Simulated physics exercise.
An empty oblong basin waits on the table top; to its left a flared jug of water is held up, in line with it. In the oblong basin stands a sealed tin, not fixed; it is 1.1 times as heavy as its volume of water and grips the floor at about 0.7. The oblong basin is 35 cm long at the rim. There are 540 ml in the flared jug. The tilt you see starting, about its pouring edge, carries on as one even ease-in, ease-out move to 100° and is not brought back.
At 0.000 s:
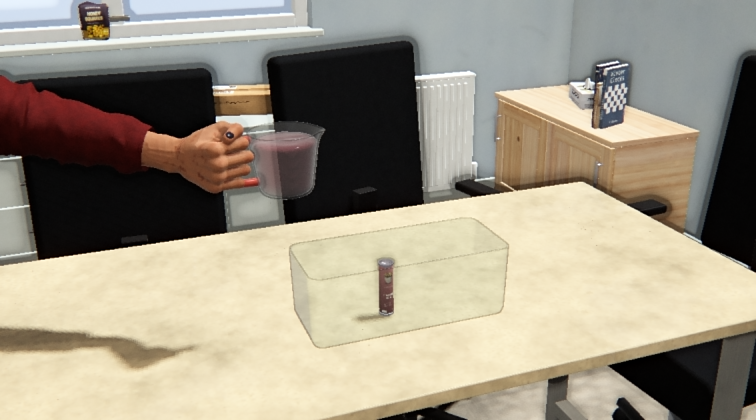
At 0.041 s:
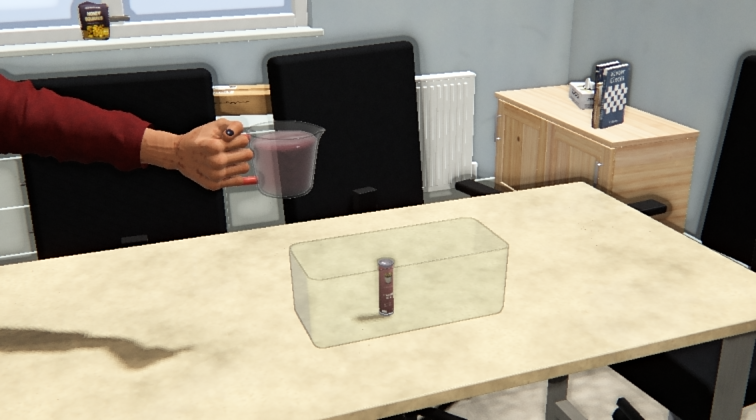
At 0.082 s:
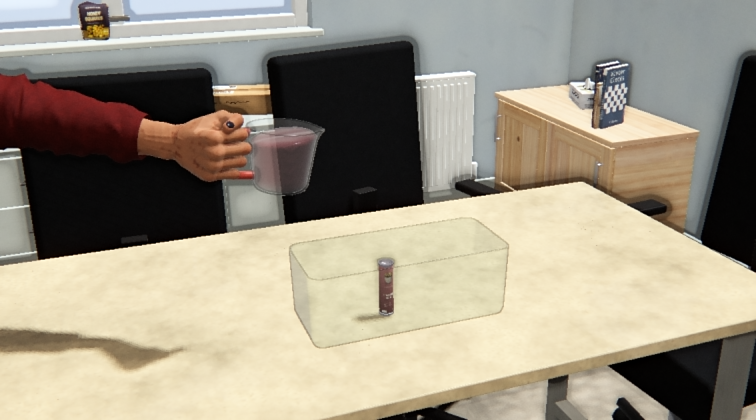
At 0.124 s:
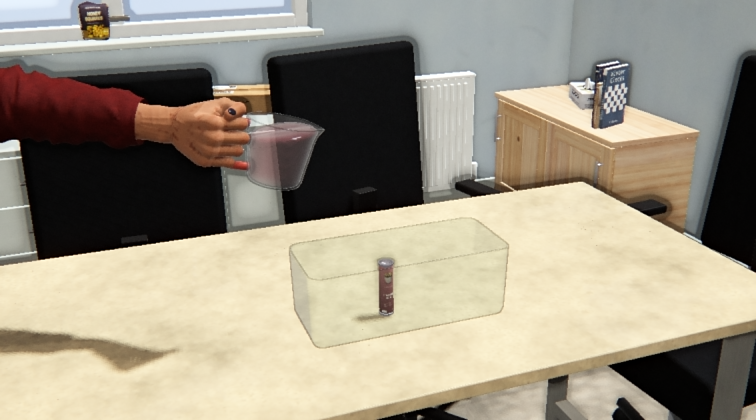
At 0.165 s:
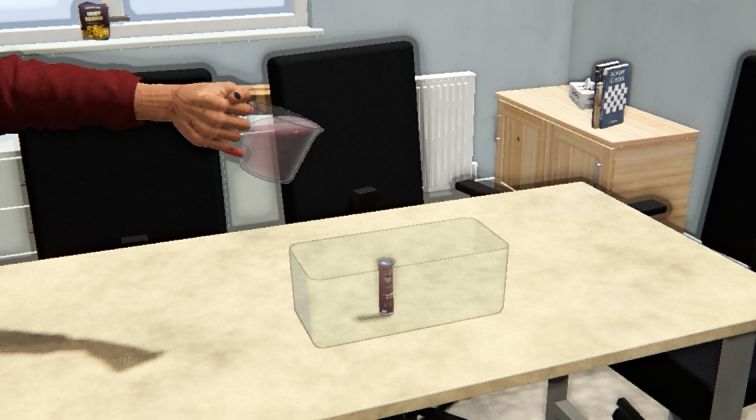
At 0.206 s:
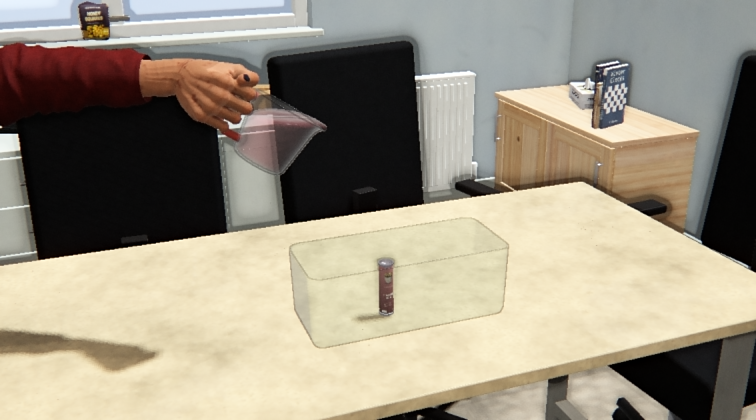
A hand in a dark red sleeve held a clear jug of pinkish liquid above a table, left of an oblong basin with a small tin visible through it, and steadily tilted the jug rightward.
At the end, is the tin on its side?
The tin remains upright.
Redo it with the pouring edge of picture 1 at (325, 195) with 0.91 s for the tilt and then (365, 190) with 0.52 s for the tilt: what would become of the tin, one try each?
First it falls; then it stays up.
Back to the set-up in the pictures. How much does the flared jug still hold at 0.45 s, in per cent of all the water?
About 56 per cent.
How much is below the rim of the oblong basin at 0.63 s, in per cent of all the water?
Some 42 per cent.
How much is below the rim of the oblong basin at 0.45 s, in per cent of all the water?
Near 2 in a hundred.
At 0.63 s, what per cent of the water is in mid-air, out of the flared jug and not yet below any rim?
Some 52 per cent.
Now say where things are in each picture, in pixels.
It leans 0°; its right rim is at (324, 128); the water meets the walls at (250, 143) and (315, 136); the oblong basin's rim runs from (298, 263) to (491, 232); the tin's top is at (386, 264), in the first frame.
It leans 2°; its right rim is at (324, 128); the water meets the walls at (250, 143) and (315, 135), in the second frame.
It leans 6°; its right rim is at (324, 128); the water meets the walls at (250, 141) and (315, 131), in the third frame.
It leans 13°; its right rim is at (324, 128); the water meets the walls at (249, 136) and (317, 126), in the fourth frame.
It leans 23°; its right rim is at (323, 128); the water meets the walls at (246, 128) and (319, 125), in the fifth frame.
It leans 34°; its right rim is at (323, 128); the water meets the walls at (243, 125) and (313, 121); 1 per cent is over the edge, in the sixth frame.
By 0.45 s the tilt is 96° and 55 per cent is still to pour; the tin stands where it began.
By 0.63 s the tilt is 100° and 7 per cent is still to pour; the tin stands where it began.
By 0.82 s the tilt is 100° and 1 per cent is still to pour; the tin stands where it began.
By 1.02 s the tilt is 100° and 0 per cent is still to pour; the tin stands where it began.
At rest the tin stands where it began.
